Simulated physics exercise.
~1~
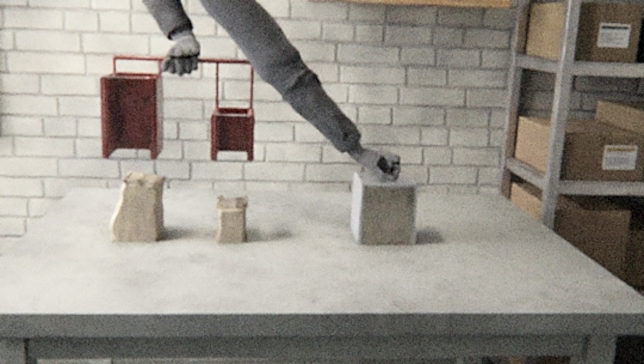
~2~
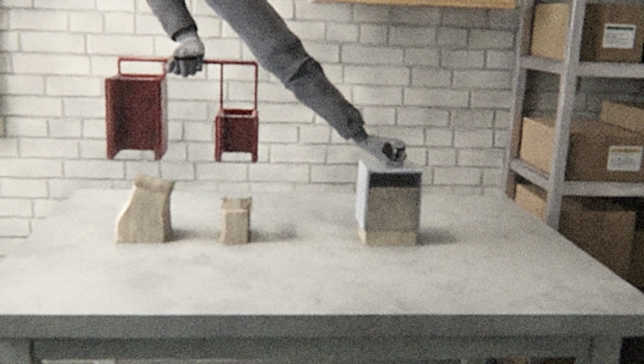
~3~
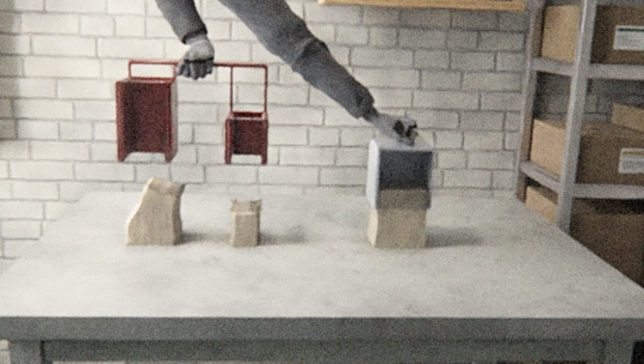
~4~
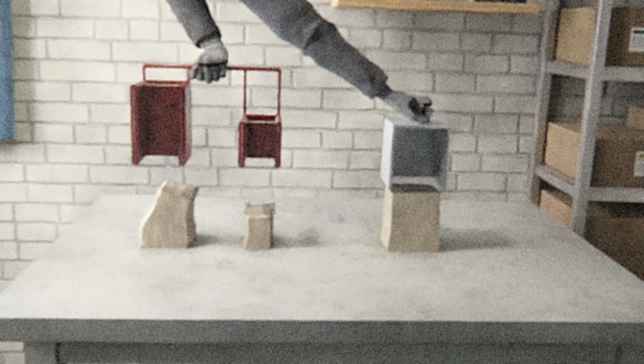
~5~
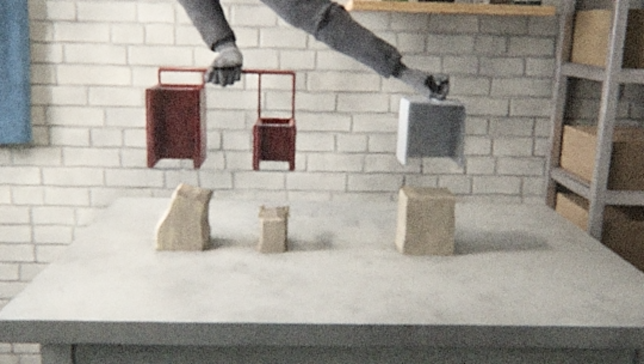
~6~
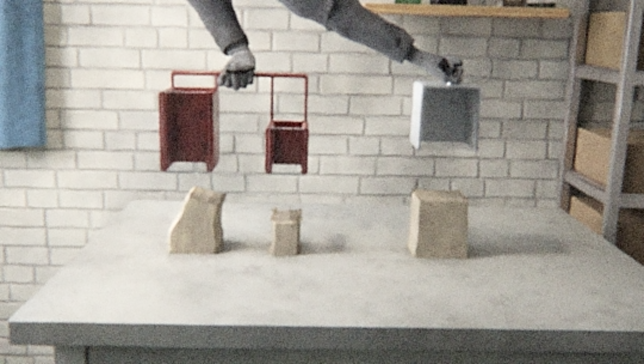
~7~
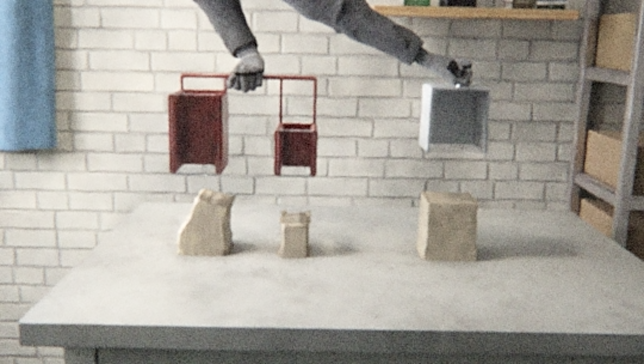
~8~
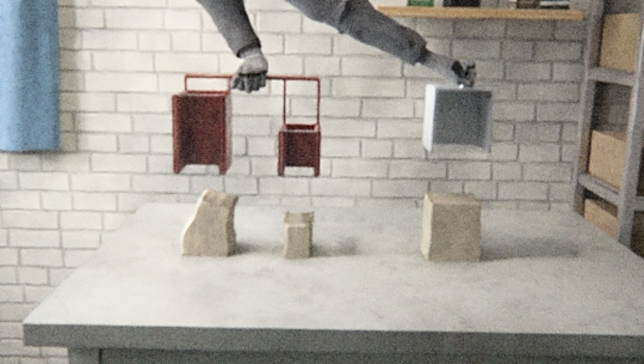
A gloved hand lifting a pale tin off a sandy block and holding it above, beside two smaller blocks under red moulds.
